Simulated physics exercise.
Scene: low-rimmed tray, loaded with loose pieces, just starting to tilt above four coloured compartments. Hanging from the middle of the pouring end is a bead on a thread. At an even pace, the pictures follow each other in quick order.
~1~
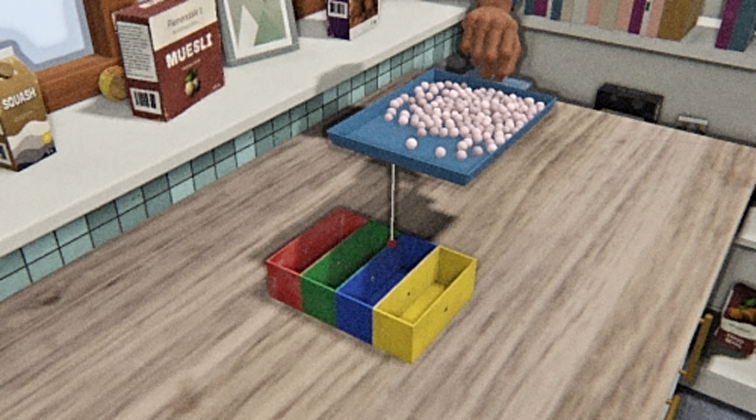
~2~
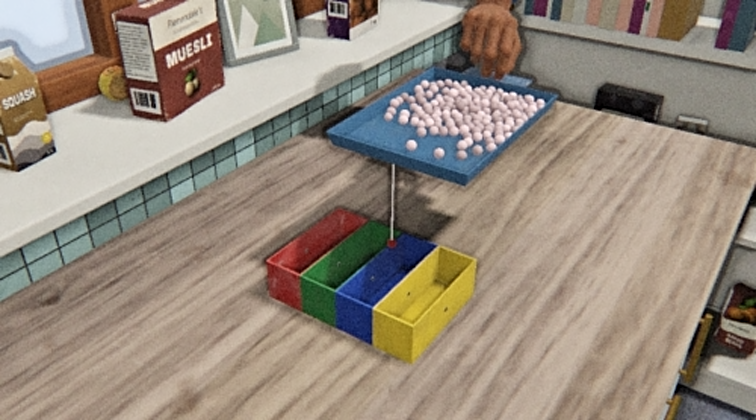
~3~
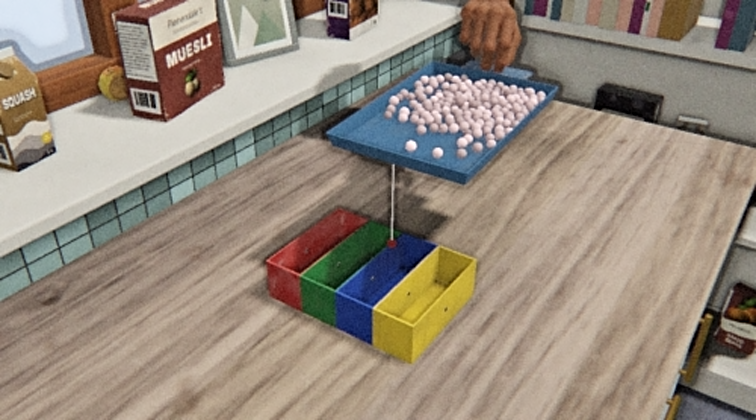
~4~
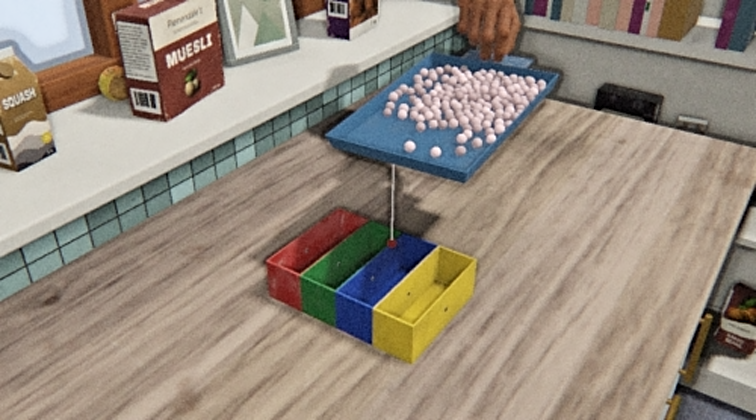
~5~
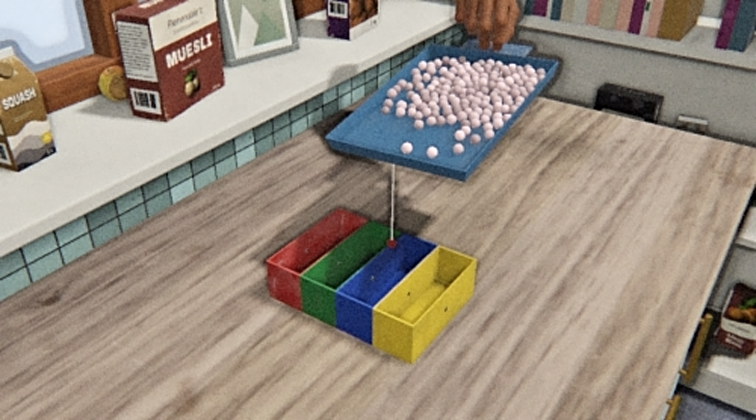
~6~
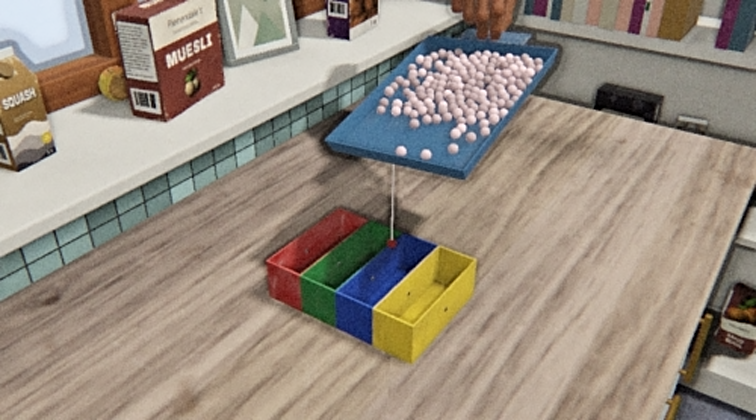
In the video, a hand holds a blue tray of small pale pink balls above red, green, blue and yellow compartments on a wooden surface. The tray steadily tilts, its front left corner dipping, and the balls shift slightly leftward.
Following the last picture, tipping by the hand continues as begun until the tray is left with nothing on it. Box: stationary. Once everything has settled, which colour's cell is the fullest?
The red cell is the fullest.
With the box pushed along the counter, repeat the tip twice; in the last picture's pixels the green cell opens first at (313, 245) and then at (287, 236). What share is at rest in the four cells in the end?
First about 100, then 90 per cent.
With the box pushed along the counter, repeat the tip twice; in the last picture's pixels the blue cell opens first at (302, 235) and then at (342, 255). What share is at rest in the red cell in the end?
In order, 0 % and 0 %.
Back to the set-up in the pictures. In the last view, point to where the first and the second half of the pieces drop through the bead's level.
The leading part at (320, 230), the rest of it at (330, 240).
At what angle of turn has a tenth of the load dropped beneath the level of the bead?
55°, roughly.
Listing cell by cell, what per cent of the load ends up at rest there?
The red cell ends with 50 per cent, the green cell with 30 per cent, the blue cell with 10 per cent and the yellow cell with 0 per cent.
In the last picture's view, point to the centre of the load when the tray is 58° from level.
Check around (360, 143) in the last picture.
Just after the last frame, tray tipped steeply; the larger part on the tray; about a tenth in the red cell; about a tenth in the green cell; just a few in the blue cell; about a tenth falling or outside the box.
A moment on, tray tipped right over; about a tenth on the tray; roughly a third in the red cell; roughly a quarter in the green cell; about a tenth in the blue cell; roughly a quarter falling or outside the box.
Further on, tray tipped past a quarter turn; roughly half in the red cell; roughly a quarter in the green cell; about a tenth in the blue cell; just a few in the yellow cell; about a tenth falling or outside the box.
When it is over, tray tipped past a quarter turn; roughly half in the red cell; roughly a quarter in the green cell; about a tenth in the blue cell; just a few in the yellow cell; about a tenth outside the box.
